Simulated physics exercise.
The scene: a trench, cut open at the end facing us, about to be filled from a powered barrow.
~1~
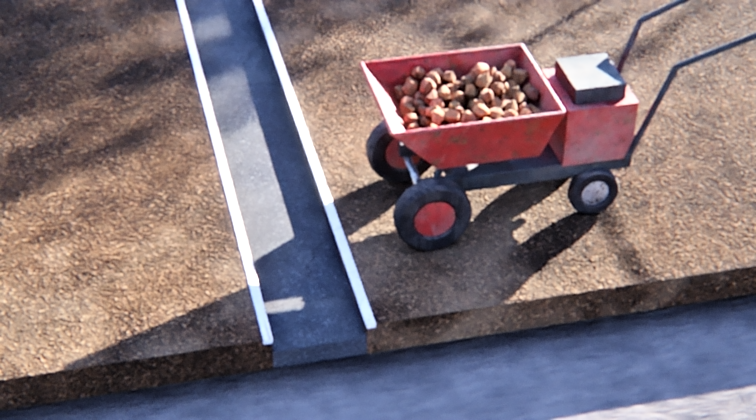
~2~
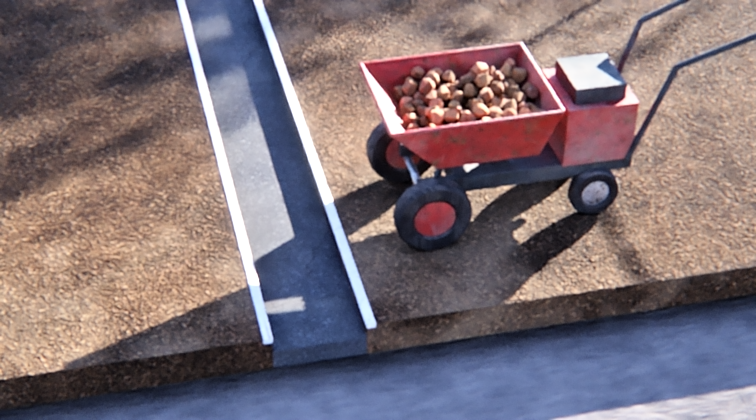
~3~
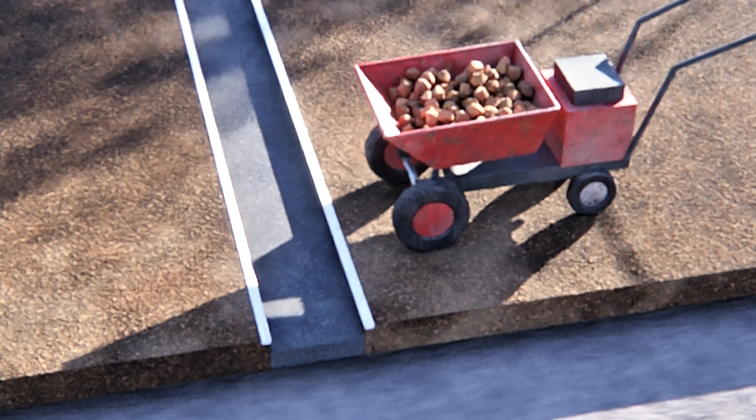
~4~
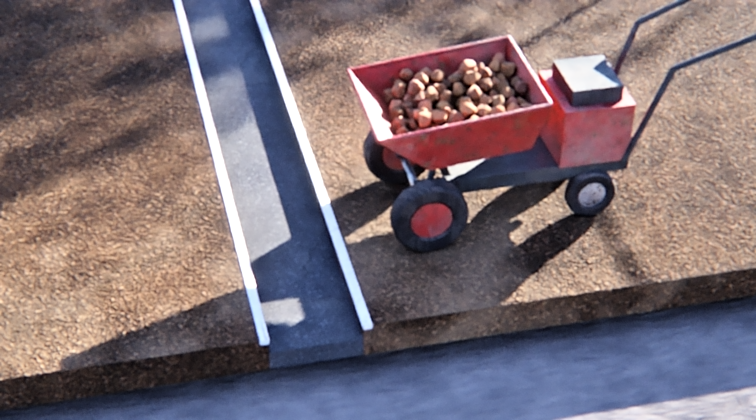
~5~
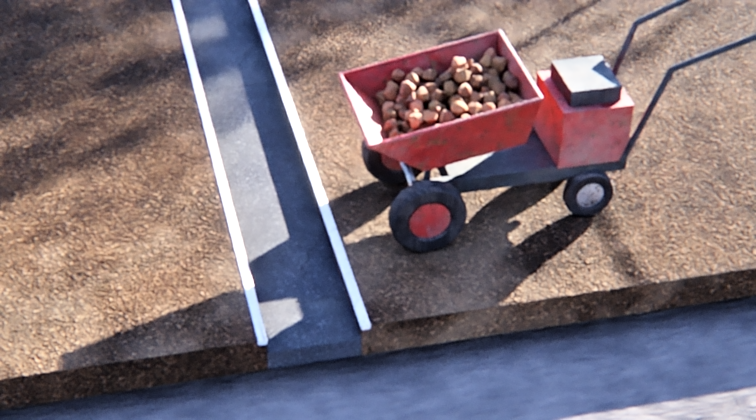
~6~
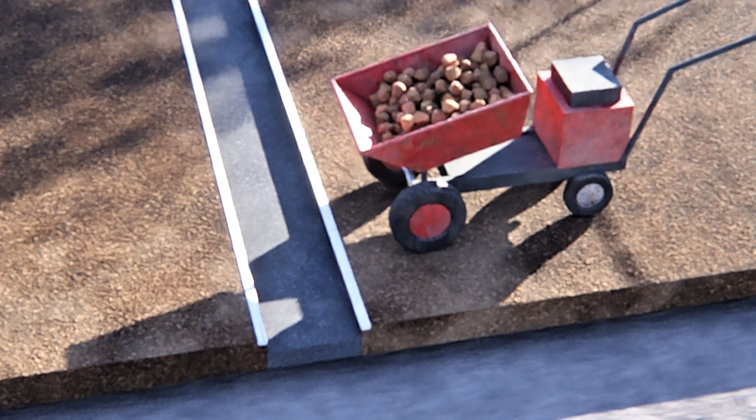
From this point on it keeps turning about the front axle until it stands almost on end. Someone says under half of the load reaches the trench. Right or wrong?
Wrong, over half reaches it.
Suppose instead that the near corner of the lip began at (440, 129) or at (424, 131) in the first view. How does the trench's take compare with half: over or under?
So the first stop would give past the halfway mark, while the second would give past the halfway mark.
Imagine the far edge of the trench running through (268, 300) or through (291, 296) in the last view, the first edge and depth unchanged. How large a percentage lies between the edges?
Roughly 50 % and 30 %.
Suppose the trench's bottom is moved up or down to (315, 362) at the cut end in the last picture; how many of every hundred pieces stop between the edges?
I'd guess close to 100 percent.
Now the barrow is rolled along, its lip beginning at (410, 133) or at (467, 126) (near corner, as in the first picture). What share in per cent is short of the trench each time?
About 0 and 30 per cent.
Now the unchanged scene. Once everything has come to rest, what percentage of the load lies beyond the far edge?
About 20 %.
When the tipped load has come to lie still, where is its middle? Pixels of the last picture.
Around (265, 233).
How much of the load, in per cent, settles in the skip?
I'd say around 15 per cent.
Shortly afterwards, skip tipped steeply; the whole lot in the skip.
Next, skip tipped right over; near half in the skip; near half in or heaped over the trench; only a few falling.
Some moments later, skip tipped right over; a little in the skip; near two thirds in or heaped over the trench; near a quarter beyond it.
In the end, skip tipped right over; a little in the skip; near two thirds in or heaped over the trench; near a quarter beyond it.
